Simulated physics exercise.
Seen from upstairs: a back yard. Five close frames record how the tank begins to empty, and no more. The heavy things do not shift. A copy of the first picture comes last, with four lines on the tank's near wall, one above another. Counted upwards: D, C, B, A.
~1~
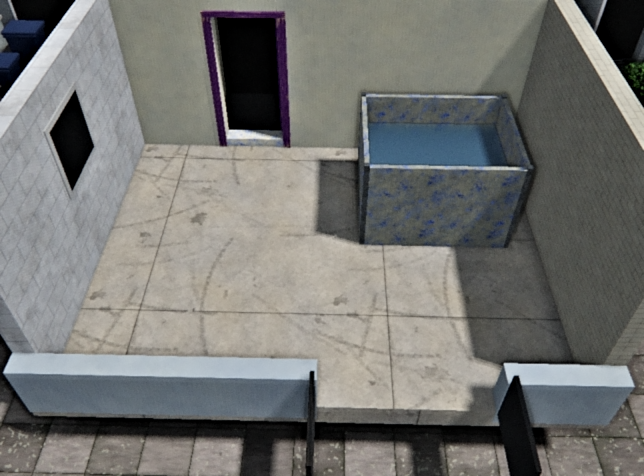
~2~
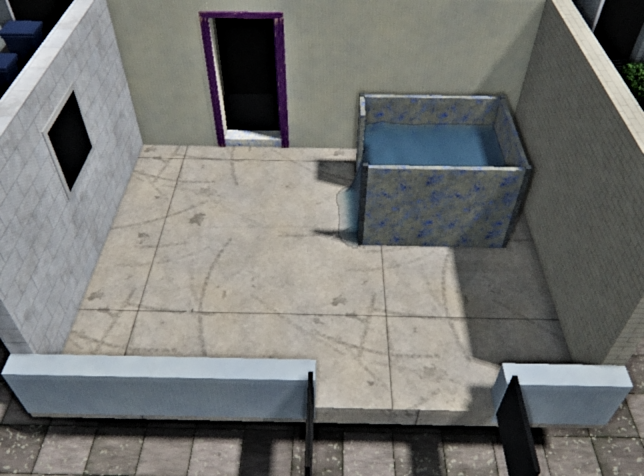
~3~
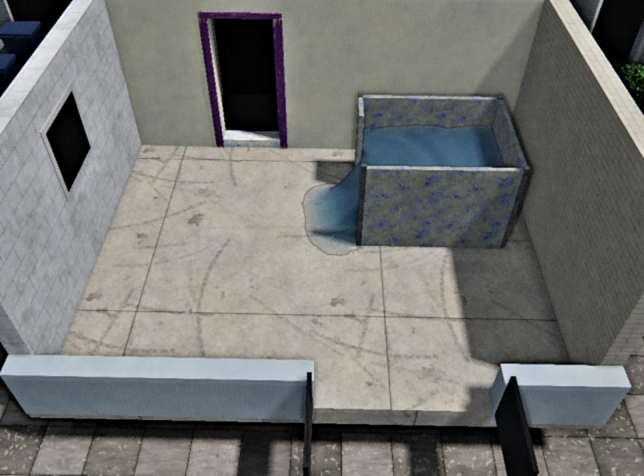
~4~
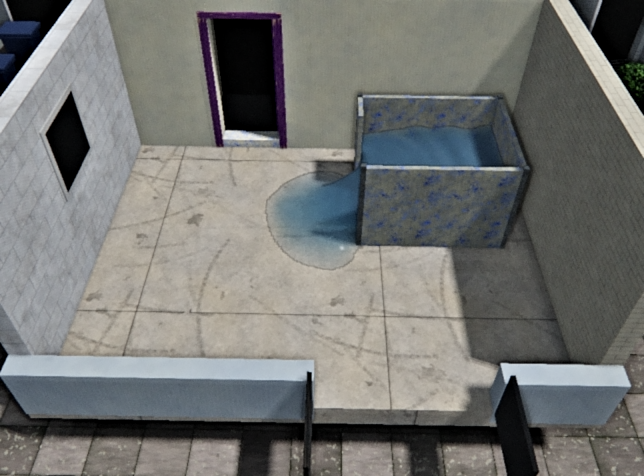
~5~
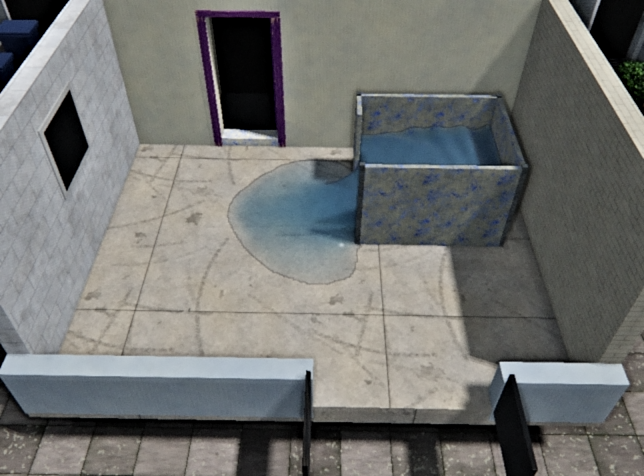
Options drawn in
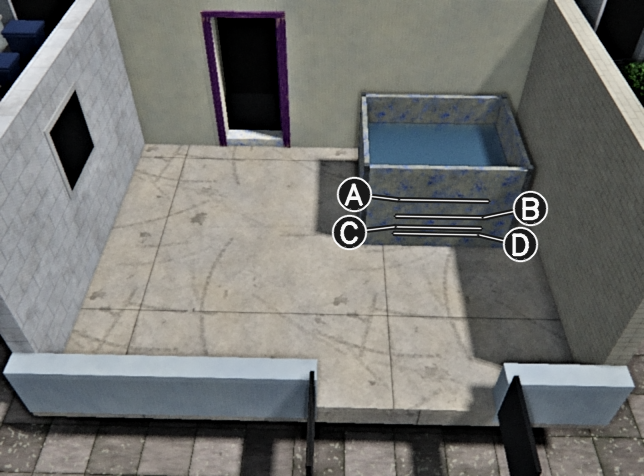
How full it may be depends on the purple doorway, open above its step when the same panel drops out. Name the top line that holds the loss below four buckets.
A.
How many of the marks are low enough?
All of the four.
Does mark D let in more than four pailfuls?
No, that is safe.
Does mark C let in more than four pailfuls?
No, not at all.
In white, A at (443, 200); B at (439, 216); C at (437, 227); D at (436, 234); from the bottom up D, C, B, A.
For mark A, a bucket or two gets in.
For mark B, nothing gets over.
For mark C, nothing gets over.
For mark D, nothing gets over.
